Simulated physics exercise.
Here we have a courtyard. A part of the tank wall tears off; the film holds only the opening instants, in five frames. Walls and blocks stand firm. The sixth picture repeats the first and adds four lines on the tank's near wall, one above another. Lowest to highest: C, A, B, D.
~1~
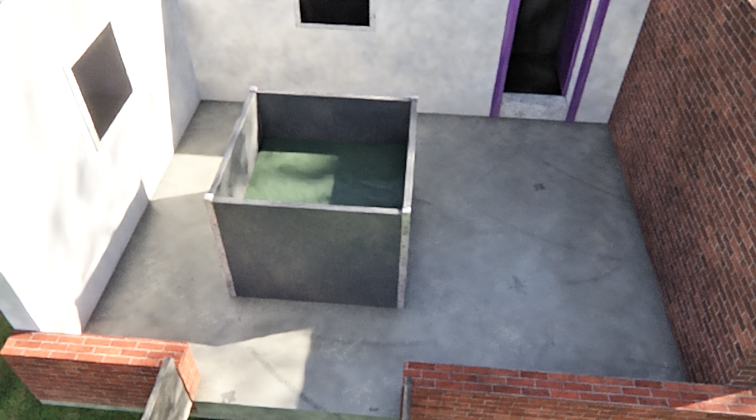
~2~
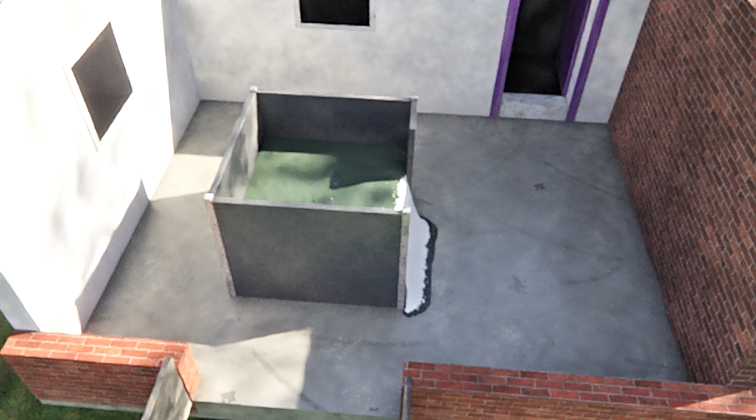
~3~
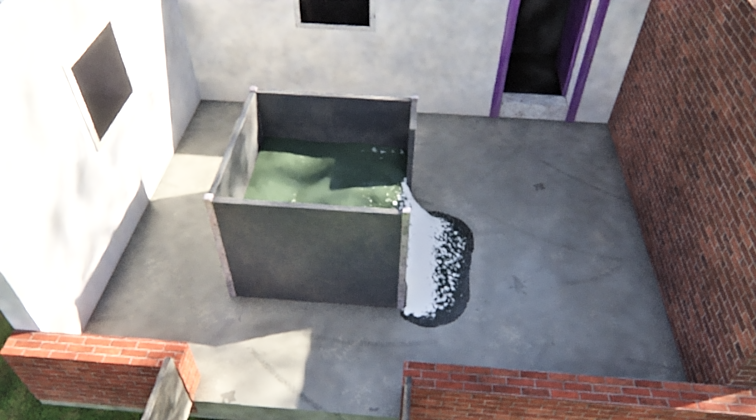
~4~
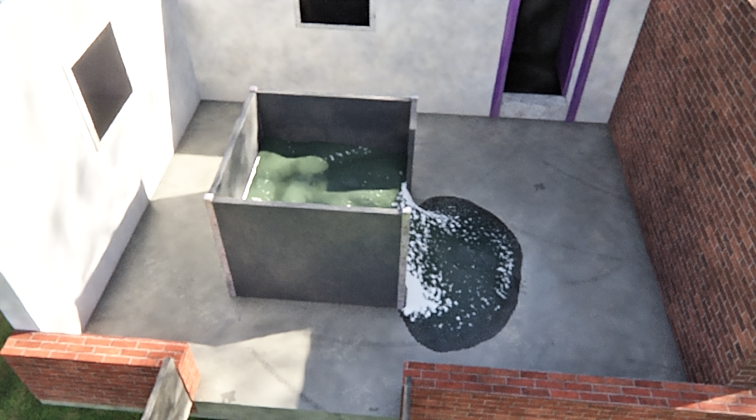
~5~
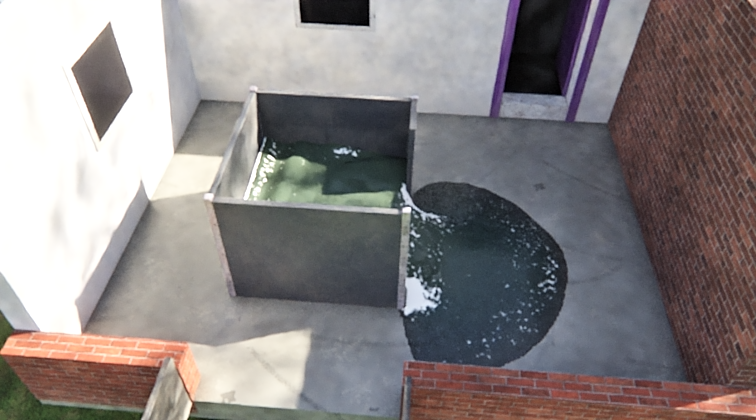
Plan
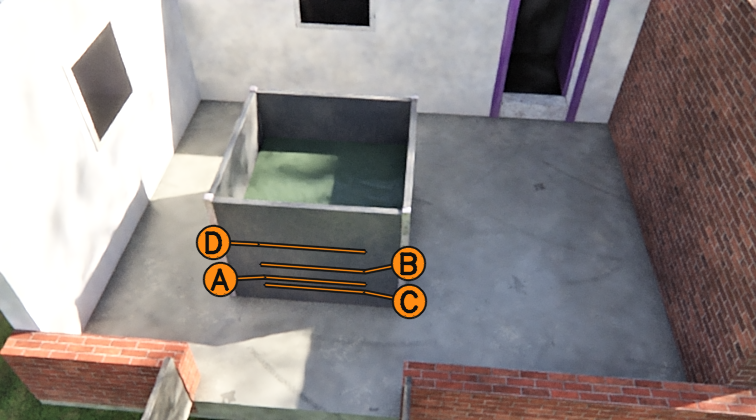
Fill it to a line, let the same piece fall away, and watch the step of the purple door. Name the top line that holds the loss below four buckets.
That is mark D.
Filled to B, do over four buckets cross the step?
No.
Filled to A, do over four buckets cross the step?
No, that is safe.
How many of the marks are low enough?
All four.
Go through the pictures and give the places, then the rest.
Water in the tank at rest, its middle at (325, 190); foot of the purple doorway at (531, 119); open gate at (294, 348).
Water covers 1 % of the ground and shows as far out as (406, 275).
Water covers 4 % of the ground and shows as far out as (463, 231).
Water covers 9 % of the ground and shows as far out as (506, 234).
Water covers 15 % of the ground and shows as far out as (552, 249).
On the marked copy, A at (314, 280); B at (313, 268); C at (315, 288); D at (310, 248); from the bottom up C, A, B, D.
If A is chosen, nothing gets over.
If B is chosen, nothing gets over.
If C is chosen, nothing gets over.
If D is chosen, a splash gets over, under a bucket.
